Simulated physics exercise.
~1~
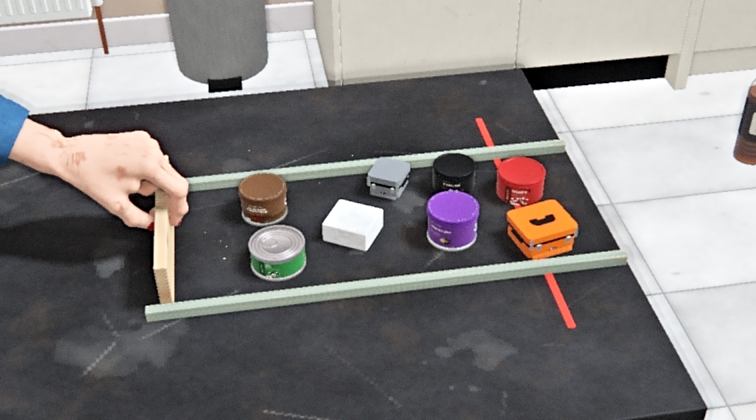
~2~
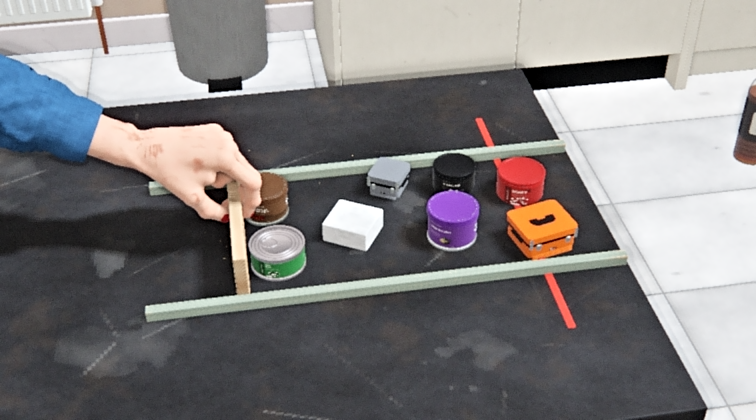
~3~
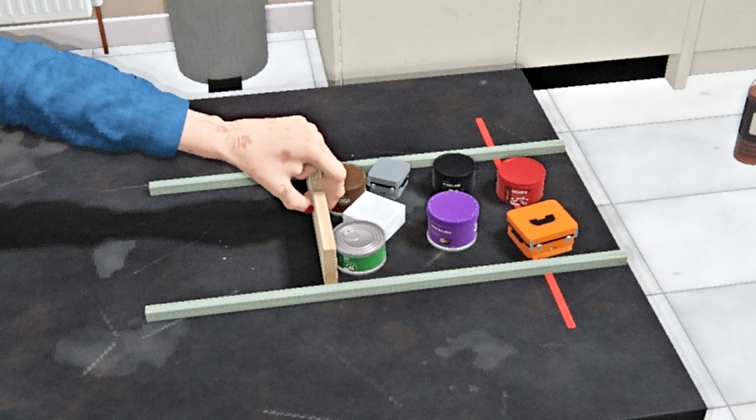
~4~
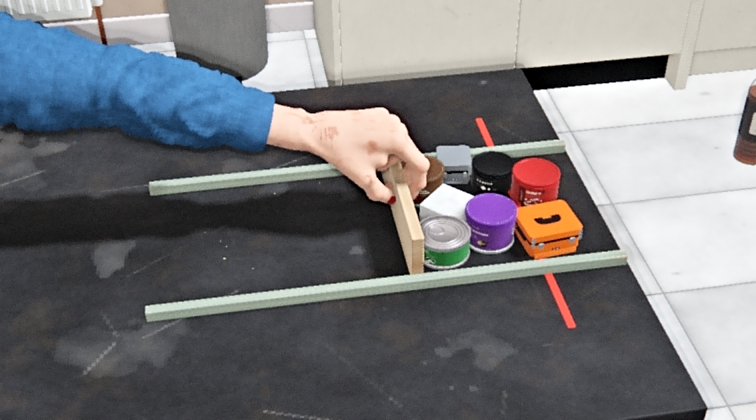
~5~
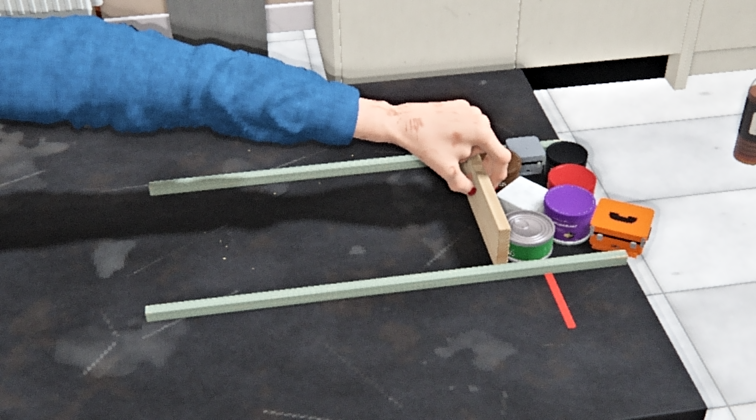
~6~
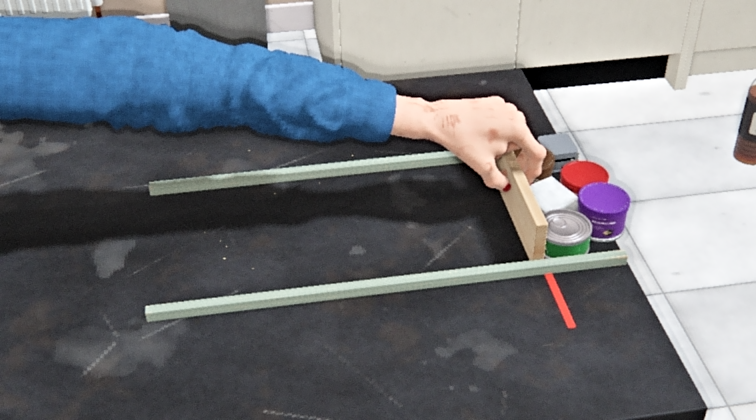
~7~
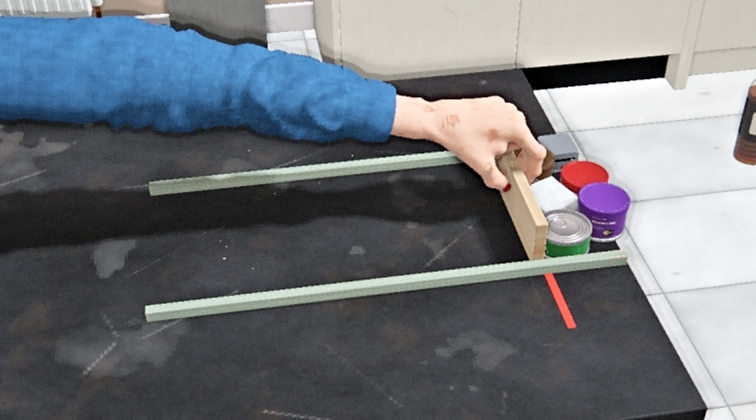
The clip shows a hand sliding an upright wooden board rightward between two rails, gathering small tubs, tins and boxes and pushing them to the table's edge. The orange case and black tub go over and drop from view, while the rest stay bunched against the stopped board.
